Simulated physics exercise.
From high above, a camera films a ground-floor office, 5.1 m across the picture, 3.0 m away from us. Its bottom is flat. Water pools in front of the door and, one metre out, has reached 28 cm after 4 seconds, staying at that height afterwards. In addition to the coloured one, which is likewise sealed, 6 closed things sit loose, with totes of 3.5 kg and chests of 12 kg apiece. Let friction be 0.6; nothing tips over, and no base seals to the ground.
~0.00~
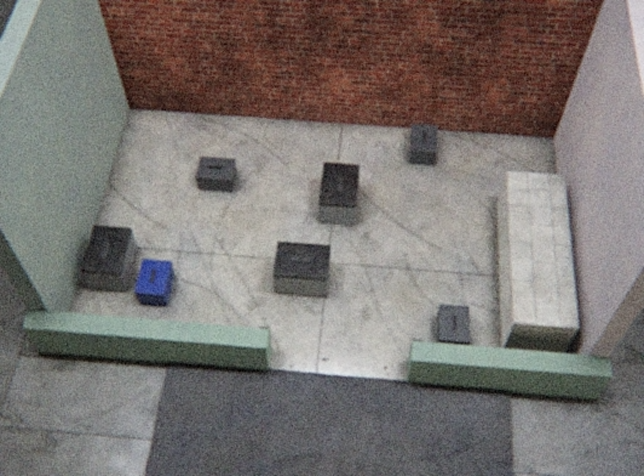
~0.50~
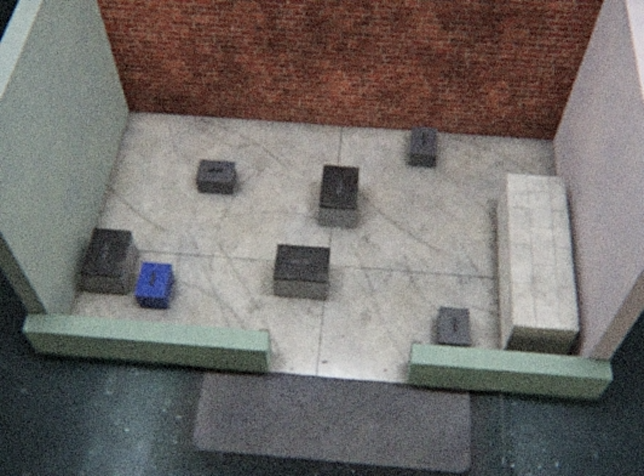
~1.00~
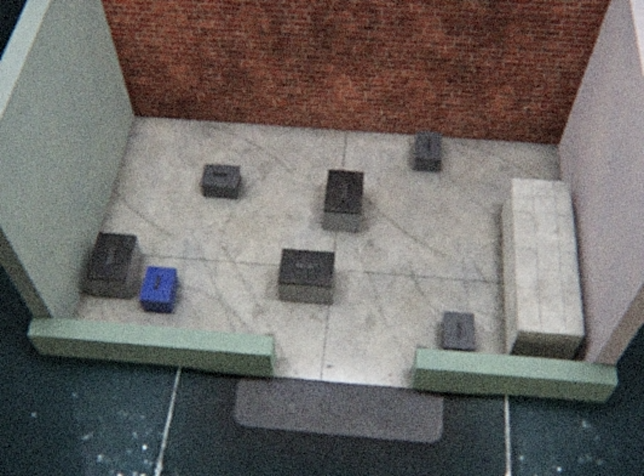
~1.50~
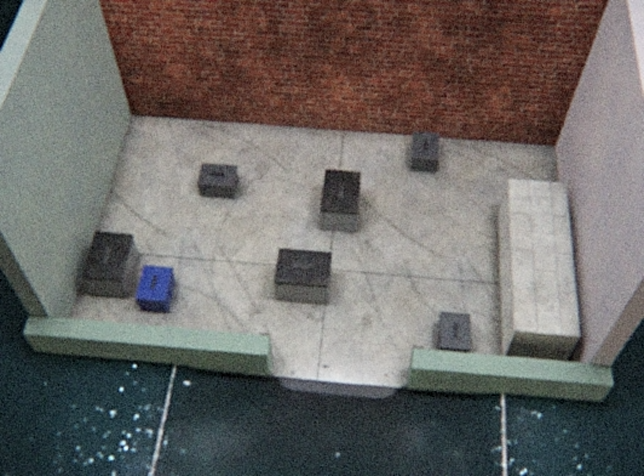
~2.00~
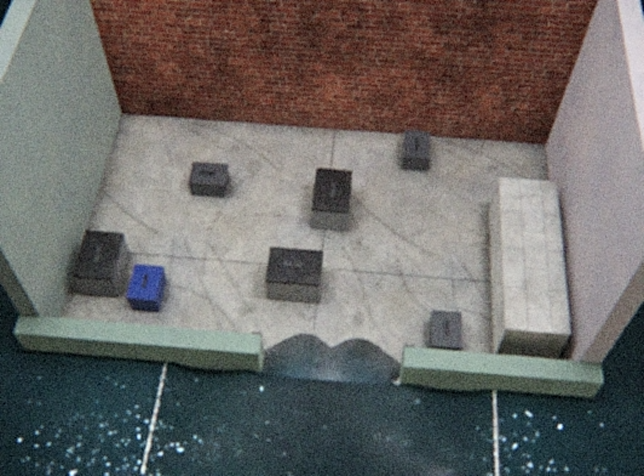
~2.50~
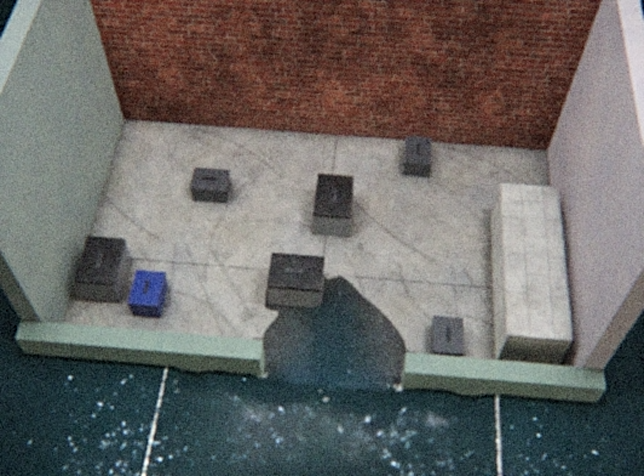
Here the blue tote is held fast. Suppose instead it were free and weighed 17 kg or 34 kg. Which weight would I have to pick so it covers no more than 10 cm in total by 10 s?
Pick the larger one.
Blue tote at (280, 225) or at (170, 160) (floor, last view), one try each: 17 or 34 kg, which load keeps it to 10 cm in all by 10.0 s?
Result, try 1: Heavy passes, light fails; try 2: Heavy passes, light fails.
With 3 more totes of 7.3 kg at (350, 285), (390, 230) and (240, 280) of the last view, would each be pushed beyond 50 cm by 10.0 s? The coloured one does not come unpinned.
Order as asked: Goes beyond / goes beyond / goes beyond.
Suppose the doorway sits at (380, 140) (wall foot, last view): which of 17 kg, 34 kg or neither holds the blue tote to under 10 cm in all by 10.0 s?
Then only the heavier mass works.
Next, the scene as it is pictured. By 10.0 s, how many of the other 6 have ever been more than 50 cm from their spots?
6.
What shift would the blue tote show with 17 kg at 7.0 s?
Close to 0 centimetres.
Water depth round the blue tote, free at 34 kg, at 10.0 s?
Something like 11 centimetres.
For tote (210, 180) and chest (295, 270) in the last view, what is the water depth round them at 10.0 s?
Close to 16 and 8 centimetres.
After 3.5 s the blue tote would be 0 cm from its start with 17 kg and 0 cm from its start with 34 kg; 0 cm of water round it then.
After 4.5 s the blue tote would be 0 cm from its start with 17 kg and 0 cm from its start with 34 kg; 1 cm of water round it then.
After 7.0 s the blue tote would be 0 cm from its start with 17 kg and 0 cm from its start with 34 kg; 1 cm of water round it then.
After 10.0 s the blue tote would be 24 cm from its start with 17 kg and 0 cm from its start with 34 kg; 11 cm of water round it then.
